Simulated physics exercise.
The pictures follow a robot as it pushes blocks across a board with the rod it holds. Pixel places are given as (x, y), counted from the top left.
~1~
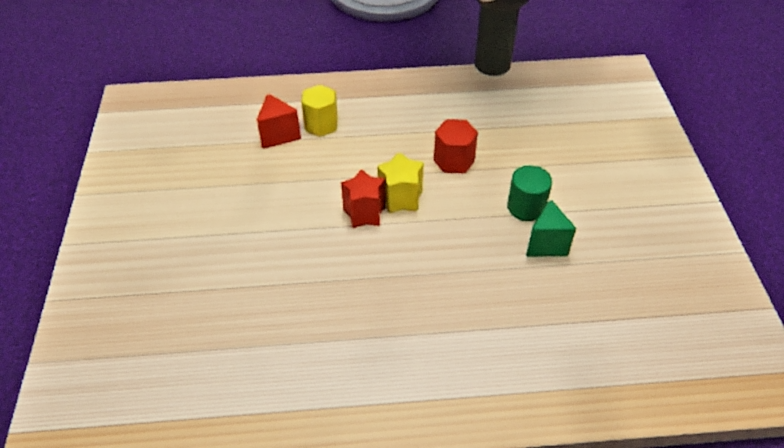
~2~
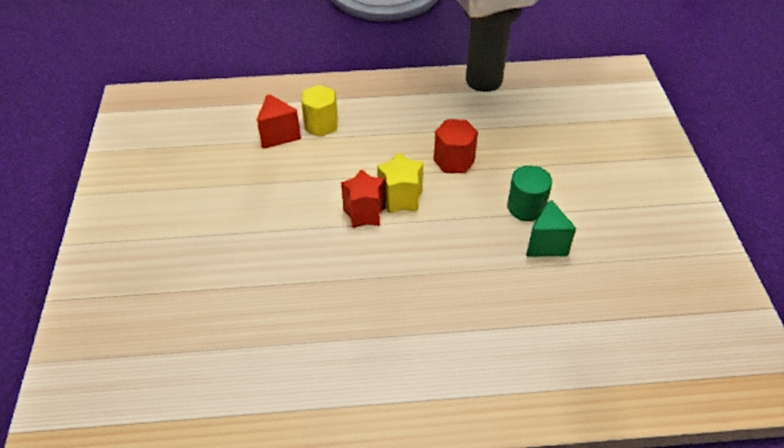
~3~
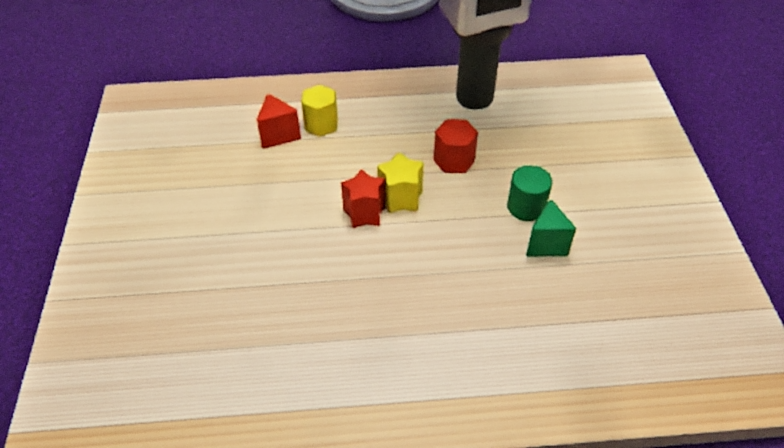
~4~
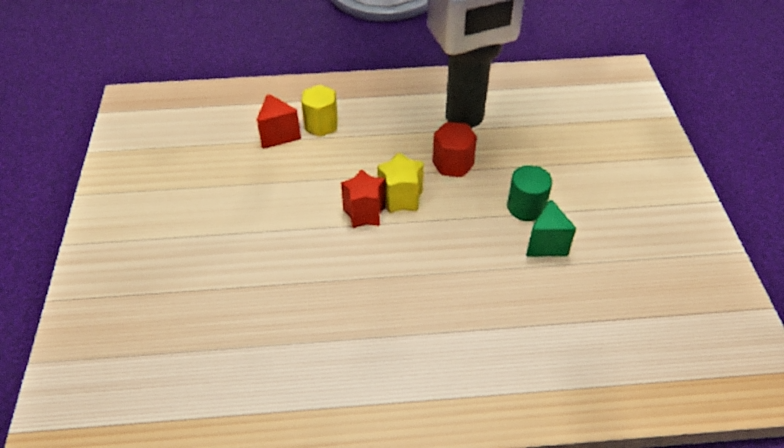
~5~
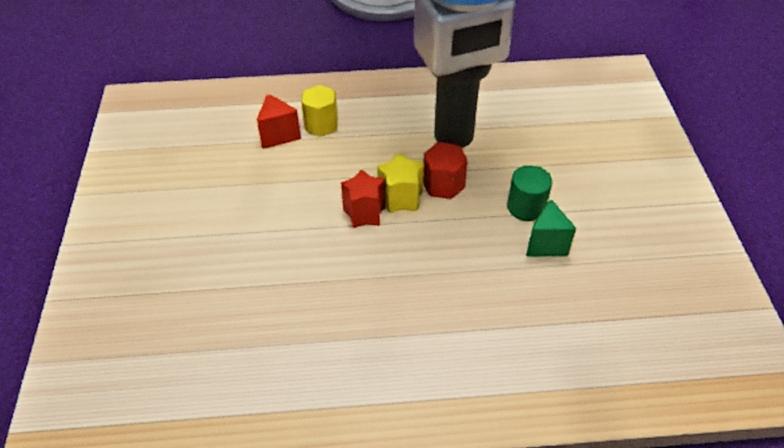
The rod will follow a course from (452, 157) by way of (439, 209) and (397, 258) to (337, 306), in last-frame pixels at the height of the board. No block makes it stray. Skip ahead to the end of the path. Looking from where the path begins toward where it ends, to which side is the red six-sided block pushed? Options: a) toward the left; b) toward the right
The correct letter is a.
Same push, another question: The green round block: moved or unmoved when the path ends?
It's unmoved.
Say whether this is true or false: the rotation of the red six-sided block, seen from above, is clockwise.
Answer: False.
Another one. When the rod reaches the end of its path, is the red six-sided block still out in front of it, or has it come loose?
I expect it to be beside or behind the rod.
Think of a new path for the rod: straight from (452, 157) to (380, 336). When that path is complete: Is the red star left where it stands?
I'd say no.
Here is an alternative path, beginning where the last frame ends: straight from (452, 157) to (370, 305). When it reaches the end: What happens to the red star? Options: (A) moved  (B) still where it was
The correct letter is A.
On the path given first. One third of the way, rod at (441, 189); red star at (359, 185); yellow star at (398, 172), turned 15° clockwise; red six-sided block at (440, 214).
Two thirds of the way, rod at (396, 239); red star at (359, 185); yellow star at (398, 172), turned 15° clockwise; red six-sided block at (430, 256), turned 50° anticlockwise.
At the end, rod at (335, 286); red star at (359, 185); yellow star at (398, 172), turned 15° clockwise; red six-sided block at (430, 256), turned 55° anticlockwise; green round block in place.
